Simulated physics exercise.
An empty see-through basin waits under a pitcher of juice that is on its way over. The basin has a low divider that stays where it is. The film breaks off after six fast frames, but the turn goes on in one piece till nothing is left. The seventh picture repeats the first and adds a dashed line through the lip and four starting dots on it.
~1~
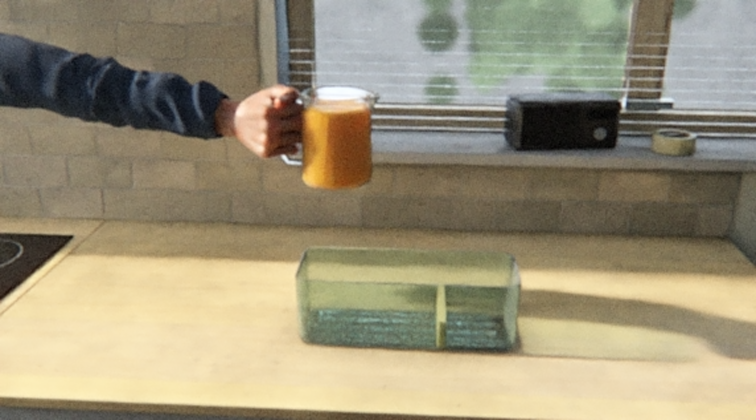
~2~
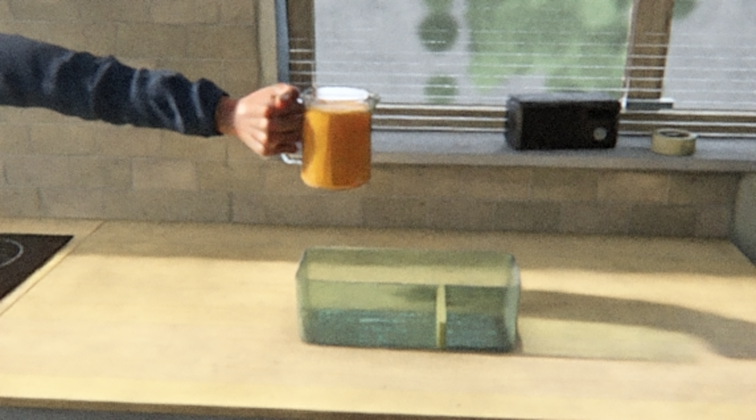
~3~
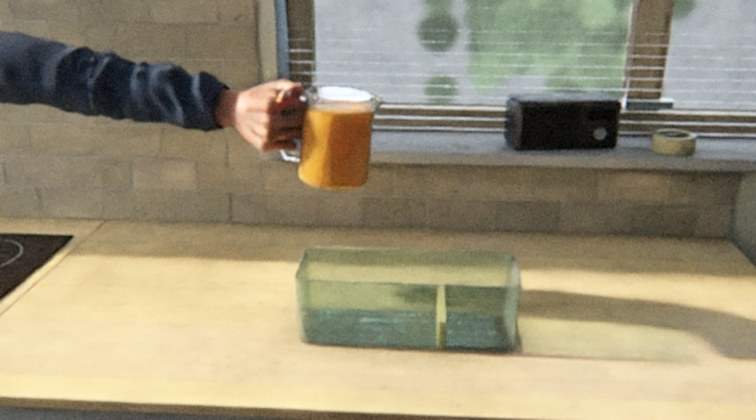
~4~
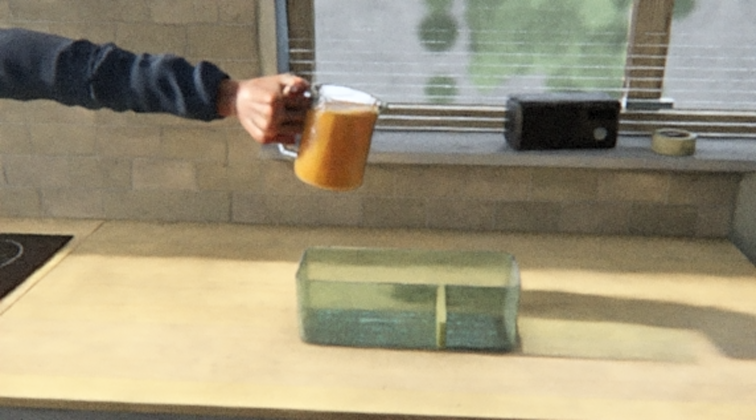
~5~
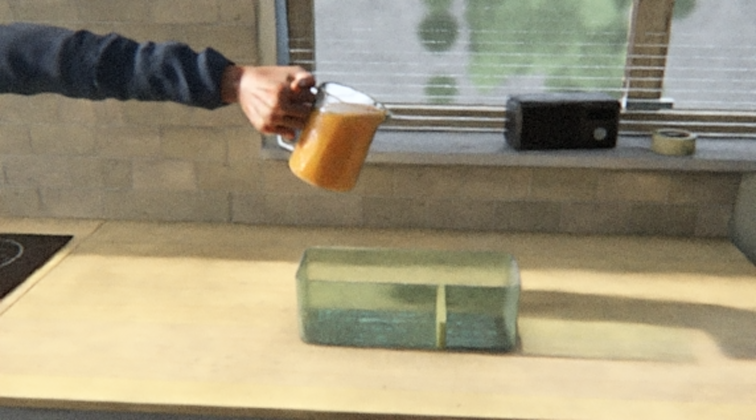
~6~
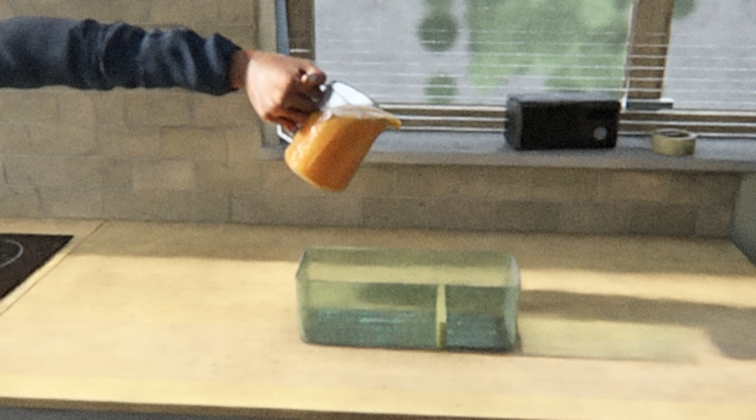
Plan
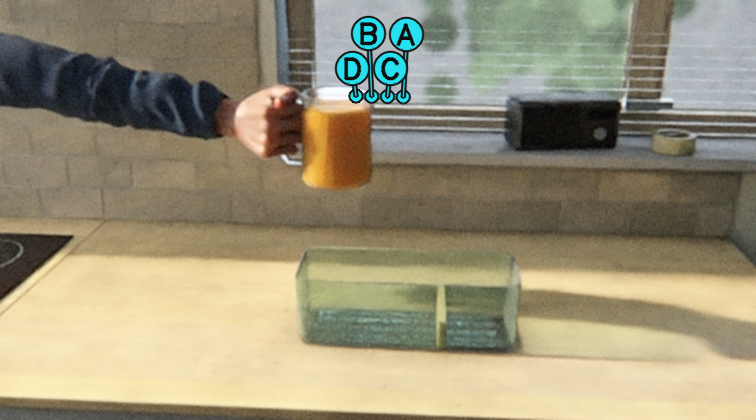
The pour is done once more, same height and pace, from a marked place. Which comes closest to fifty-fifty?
Choose B.
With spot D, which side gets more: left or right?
More ends on the left.
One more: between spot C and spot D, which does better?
C it is.
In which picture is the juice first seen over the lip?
Picture 6.
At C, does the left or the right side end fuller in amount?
More ends on the right.
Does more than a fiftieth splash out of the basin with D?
Yes, it does.
On the marked copy, A at (403, 96); B at (371, 96); C at (387, 96); D at (355, 95).
If A is chosen, about 25 % ends left of the wall and 71 % right of it; 4 % is lost outside.
If B is chosen, about 53 % ends left of the wall and 44 % right of it; 3 % is lost outside.
If C is chosen, about 26 % ends left of the wall and 71 % right of it; 3 % is lost outside.
If D is chosen, about 87 % ends left of the wall and 3 % right of it; 10 % is lost outside.
